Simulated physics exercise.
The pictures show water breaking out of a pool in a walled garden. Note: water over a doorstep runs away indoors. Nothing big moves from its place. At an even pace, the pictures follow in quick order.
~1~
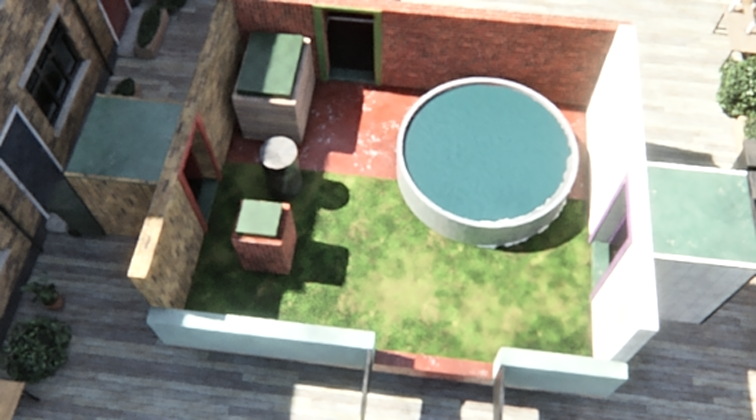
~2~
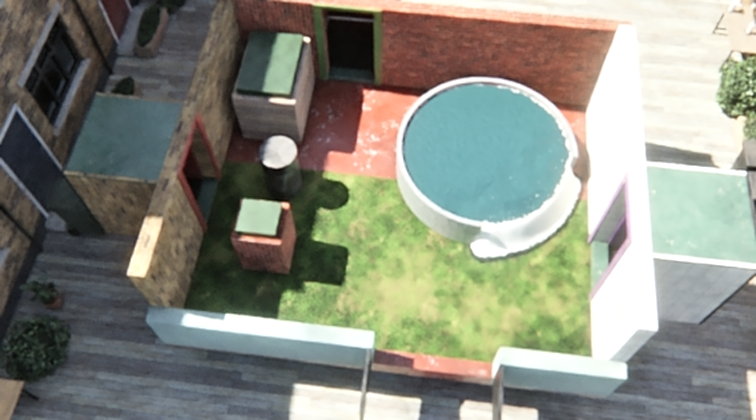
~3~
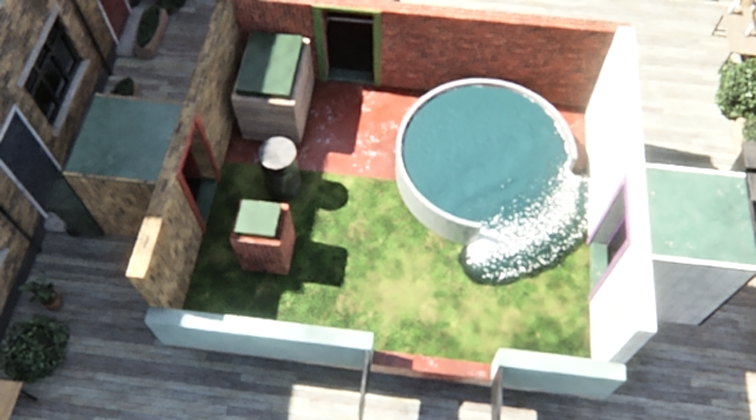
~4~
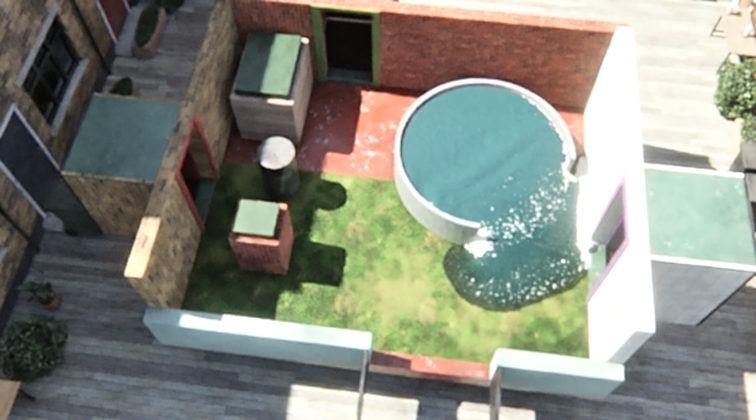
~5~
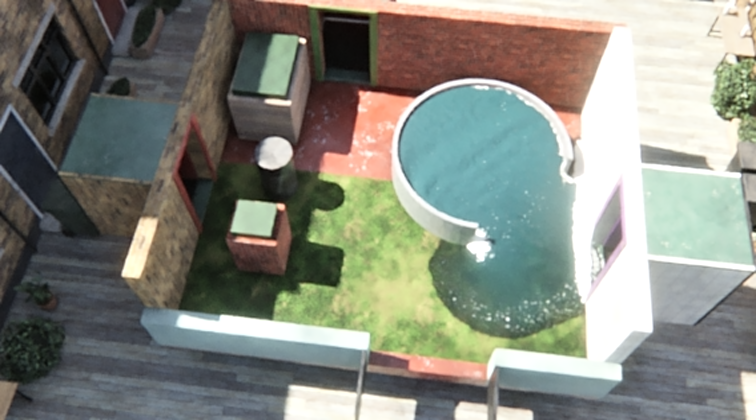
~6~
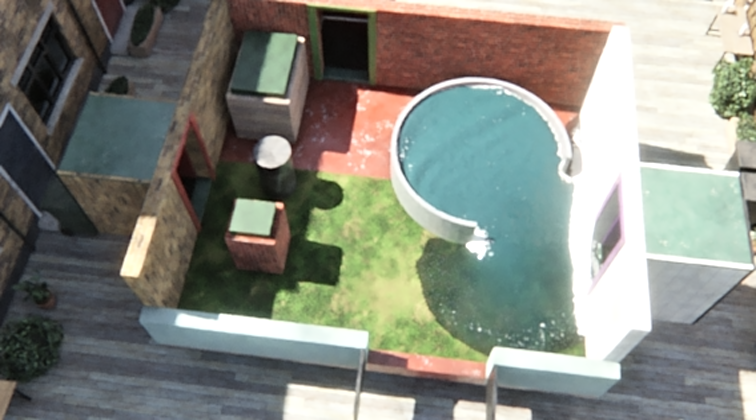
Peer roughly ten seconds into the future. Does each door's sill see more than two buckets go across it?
One by one: Red door: Two buckets at most; purple door: Over two buckets; green door: Two buckets at most.
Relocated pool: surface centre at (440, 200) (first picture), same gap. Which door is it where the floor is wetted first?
Door noted: The purple-painted one.
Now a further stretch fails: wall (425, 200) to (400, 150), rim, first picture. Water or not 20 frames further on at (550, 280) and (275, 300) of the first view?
In turn: No water, covered.
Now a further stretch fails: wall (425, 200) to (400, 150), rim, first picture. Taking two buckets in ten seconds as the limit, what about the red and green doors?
Checking the doors, red surpasses the cutoff; green, on the other hand, surpasses the cutoff.
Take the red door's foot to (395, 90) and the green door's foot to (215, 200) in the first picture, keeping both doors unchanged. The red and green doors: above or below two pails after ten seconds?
The red door falls short, and the green door falls short.
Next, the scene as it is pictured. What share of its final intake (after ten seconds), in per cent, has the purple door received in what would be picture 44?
It should be near 100 percent of the ten-second total.
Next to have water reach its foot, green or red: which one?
The green door.
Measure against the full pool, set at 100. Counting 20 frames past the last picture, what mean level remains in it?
Roughly 34 percent.
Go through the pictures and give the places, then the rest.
In the first picture, the round pool at (487, 151) is whole and still.
In the second picture, the front is at a hidden place, out from the gap at (541, 221).
In the third picture, the front is at (472, 274), out from the gap at (540, 223).
In the fourth picture, the front is at (584, 157), out from the gap at (538, 224).
In the fifth picture, the front is at (581, 141), out from the gap at (536, 224).
In the sixth picture, water pours out at (534, 223) and has run to (579, 121).
A moment on, water covers 30 % of the floor; the red door not reached, the purple door over two buckets in, the green door not reached.
Next, water covers 35 % of the floor; the red door not reached, the purple door far over two buckets in, the green door not reached.
Then, water covers 55 % of the floor; the red door not reached, the purple door far over two buckets in, the green door not reached.
Later, water covers 90 % of the floor; the red door wet at the sill, nothing in, the purple door far over two buckets in, the green door wet at the sill, nothing in.
In the end, water covers 100 % of the floor; the red door wet at the sill, nothing in, the purple door far over two buckets in, the green door under two buckets in.
